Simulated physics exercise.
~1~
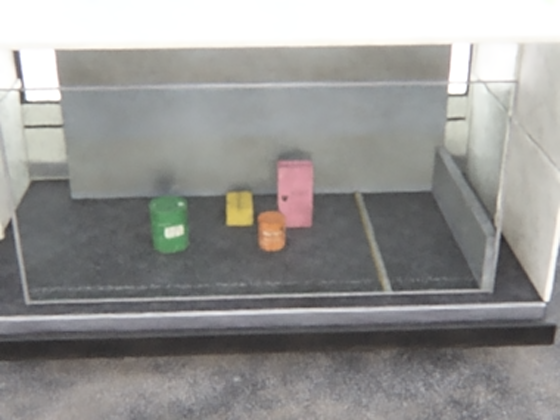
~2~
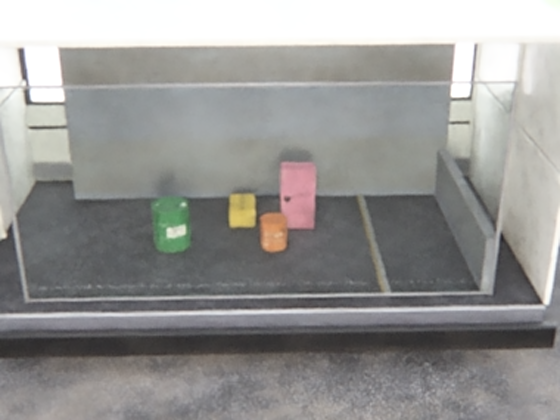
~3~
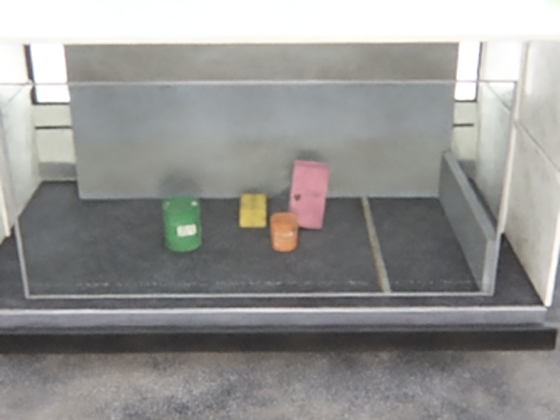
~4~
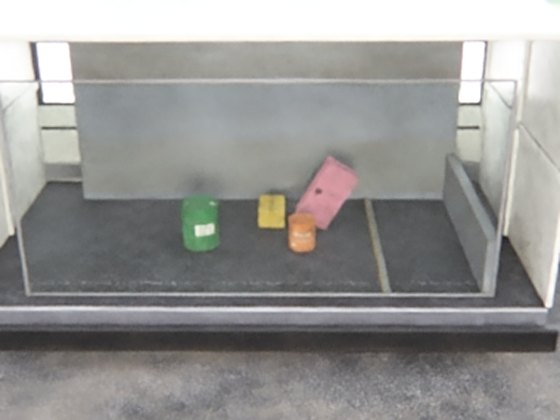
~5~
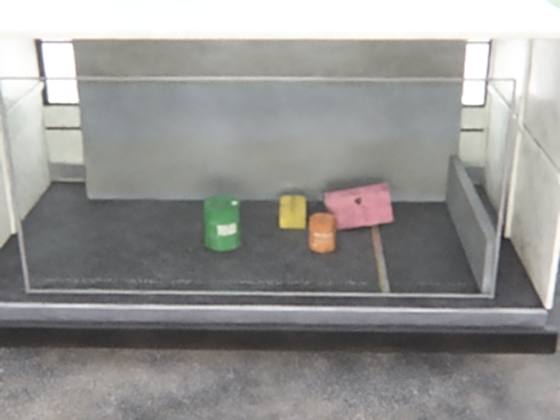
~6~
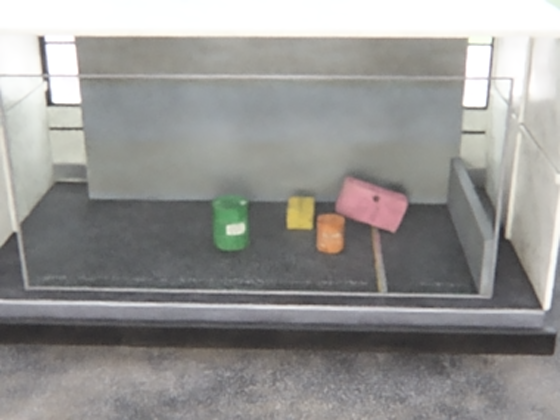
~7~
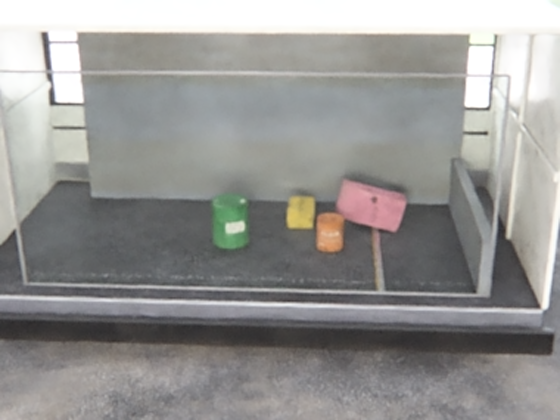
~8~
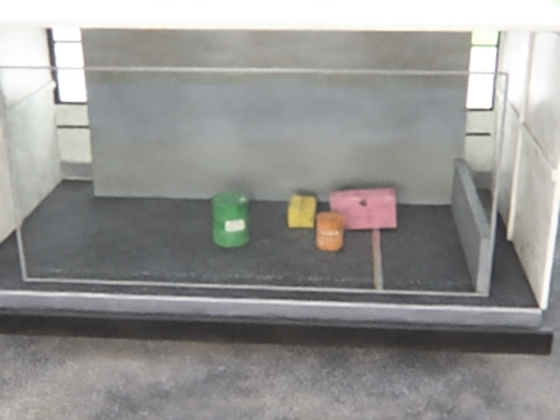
In a grey bay, four objects slide right and the pink box topples, stopping short of the line.
